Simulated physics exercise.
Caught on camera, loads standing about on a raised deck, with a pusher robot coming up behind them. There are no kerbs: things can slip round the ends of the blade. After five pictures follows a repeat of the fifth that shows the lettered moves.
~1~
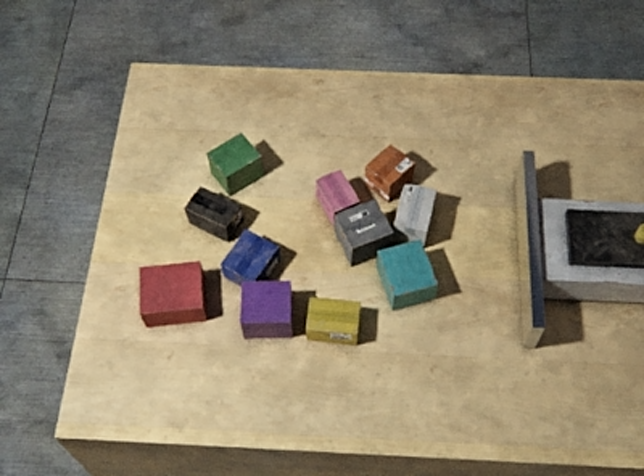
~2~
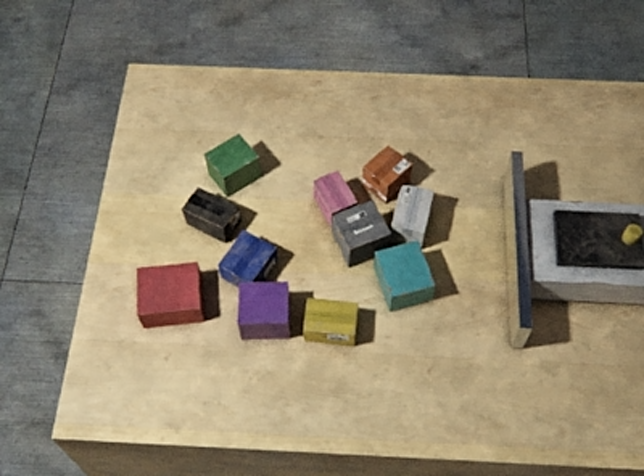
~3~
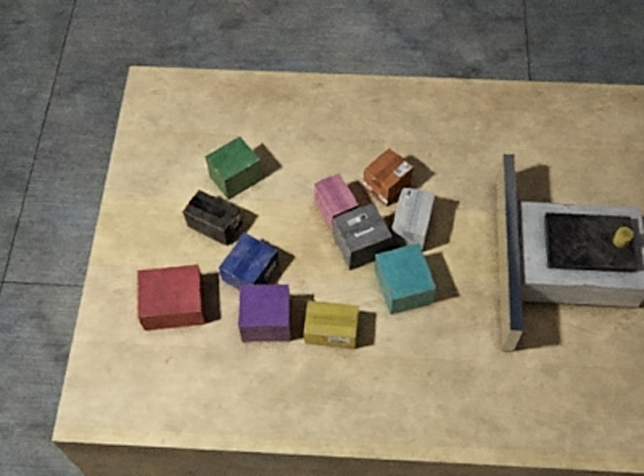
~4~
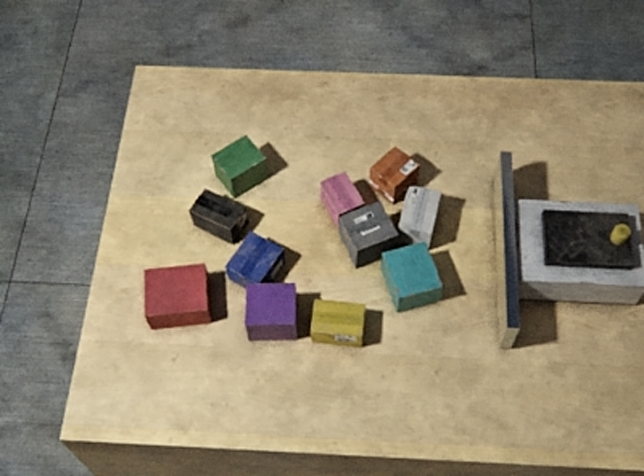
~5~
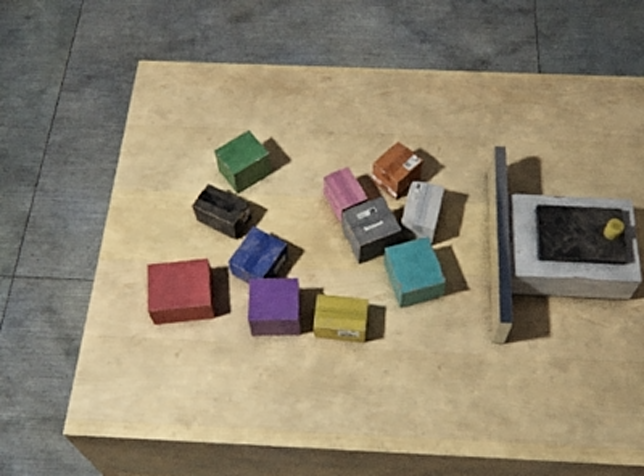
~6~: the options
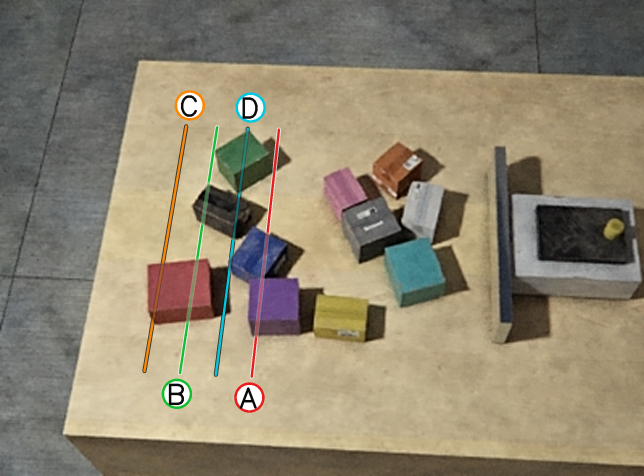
At first, coloured boxes stand in a loose cluster on a pale raised deck, with a pusher robot to their right, its wide upright blade facing them. The robot then creeps left, narrowing the gap without touching any box, while the boxes stay where they are and the view shakes slightly.
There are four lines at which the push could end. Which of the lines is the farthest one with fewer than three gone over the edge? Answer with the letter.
Up to line B.
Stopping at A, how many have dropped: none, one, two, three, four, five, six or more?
By then, none.
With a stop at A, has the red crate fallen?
No.
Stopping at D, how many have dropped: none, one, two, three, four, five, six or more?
In all, none.
On the marked copy, A at (266, 244); B at (200, 241); C at (167, 240); D at (233, 242).
Taking B. A third of the way, robot (462, 228); orange parcel (363, 166); pink box (332, 189).
Two thirds of the way, robot (353, 224); red crate (147, 287); black box (178, 215).
When it is over, robot (267, 220); red crate over the edge; black box over the edge; two fallen.
As for the rest, A is within the limit but short; C drops four; D is within the limit but short.
